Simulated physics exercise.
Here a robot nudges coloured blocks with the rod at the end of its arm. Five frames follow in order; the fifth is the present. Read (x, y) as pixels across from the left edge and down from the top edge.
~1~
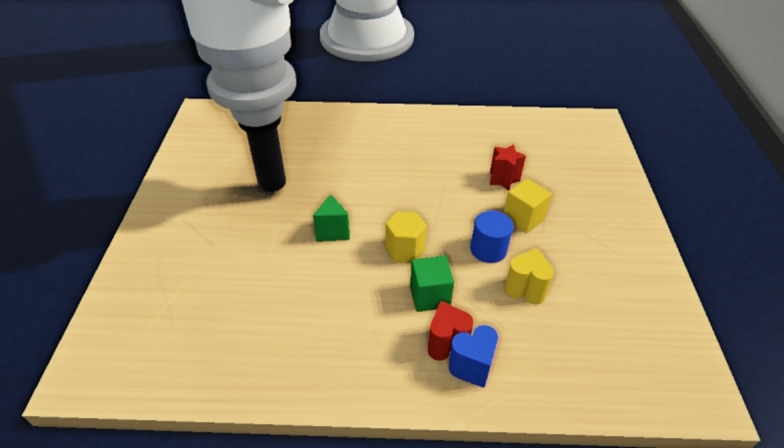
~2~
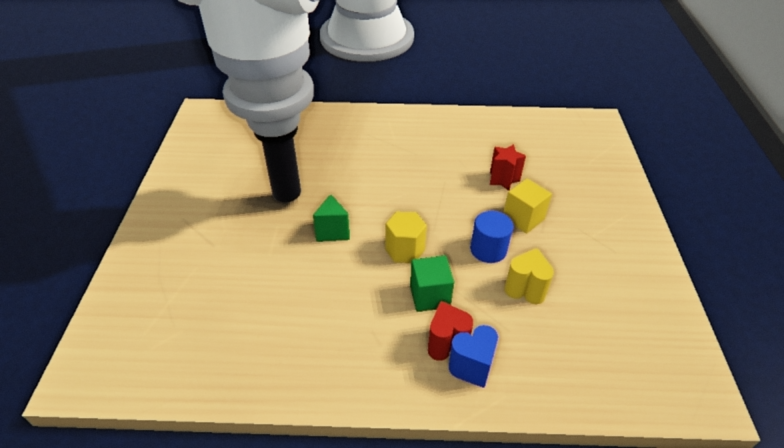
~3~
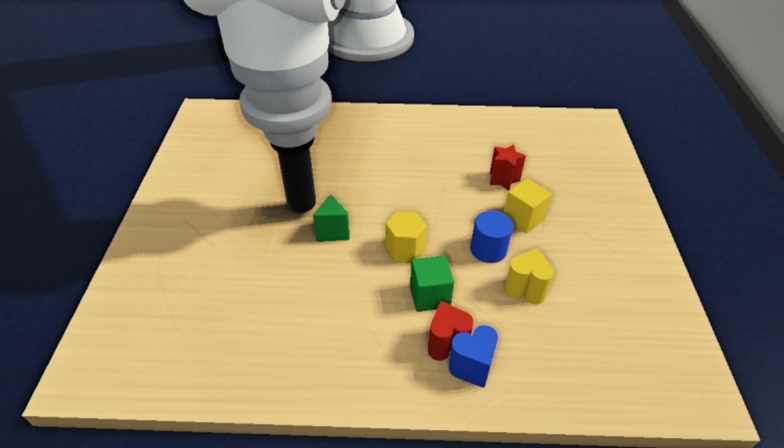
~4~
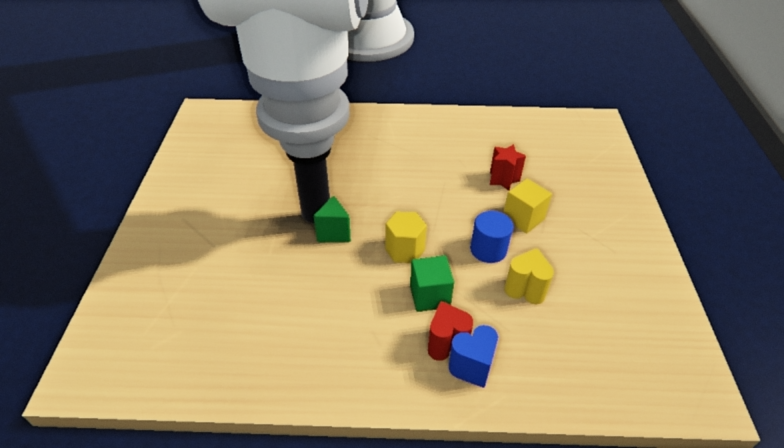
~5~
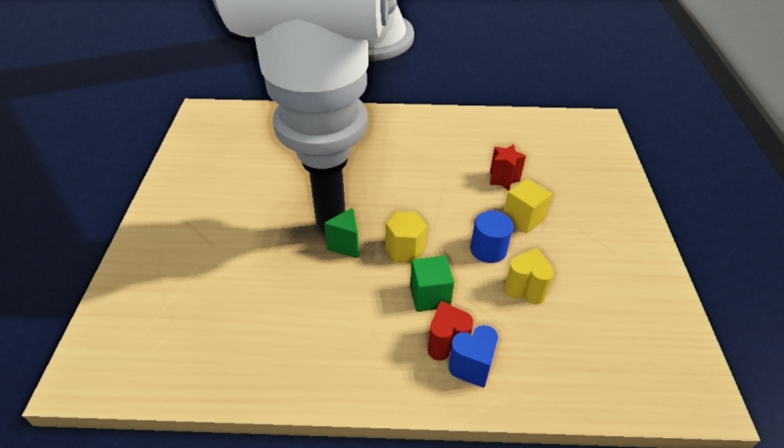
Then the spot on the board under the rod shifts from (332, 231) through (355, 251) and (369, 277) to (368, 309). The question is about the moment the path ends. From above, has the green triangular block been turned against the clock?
It seems so.
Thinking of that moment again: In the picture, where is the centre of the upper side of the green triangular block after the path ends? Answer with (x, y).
Roughly at (397, 287).
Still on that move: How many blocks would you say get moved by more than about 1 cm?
My guess is one.
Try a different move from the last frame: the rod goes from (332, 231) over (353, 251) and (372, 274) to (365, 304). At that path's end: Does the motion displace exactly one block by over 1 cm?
Answer: Yes.
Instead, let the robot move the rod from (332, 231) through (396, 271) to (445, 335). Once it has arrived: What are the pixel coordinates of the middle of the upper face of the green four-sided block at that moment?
That would be at about pixel (485, 302).
The first path, step by step. One third of the way, rod (354, 245); green triangular block (368, 243).
Two thirds of the way, rod (369, 271); green triangular block (388, 269).
At the end, rod (367, 303); green triangular block (397, 287), turned 40° anticlockwise; yellow hexagon in place.
